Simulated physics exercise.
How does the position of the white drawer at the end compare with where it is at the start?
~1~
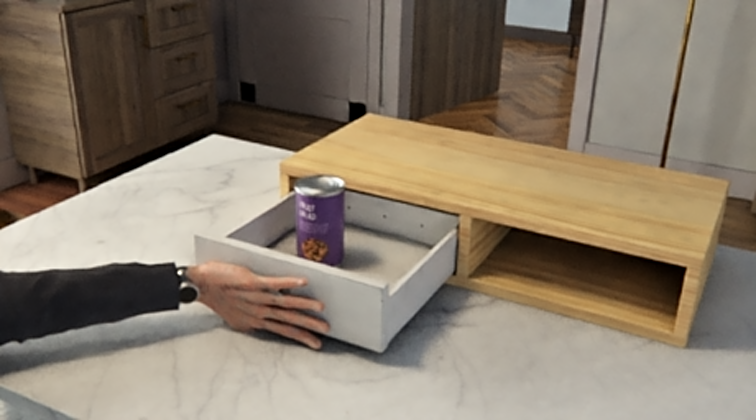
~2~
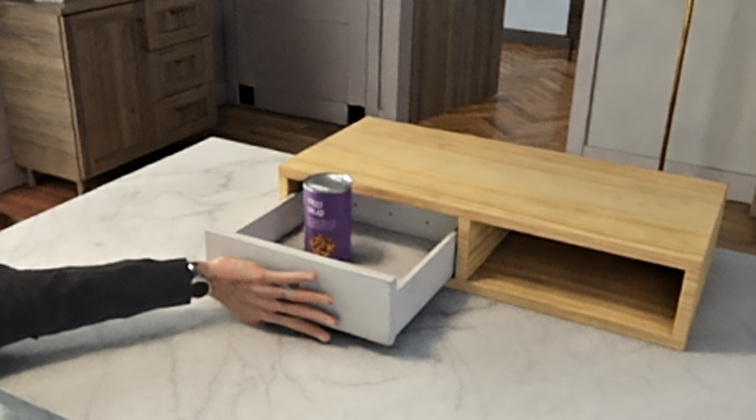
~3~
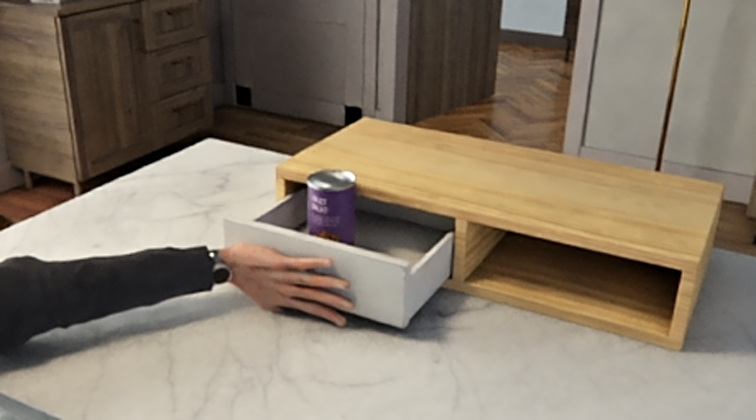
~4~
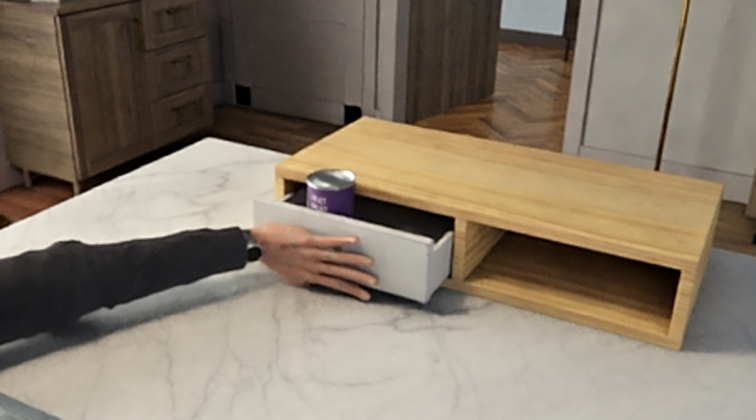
At the start the drawer is pulled well out of the chest, towards the lower left. By the end it has moved right and up, further into the chest, but it still sticks out partway.
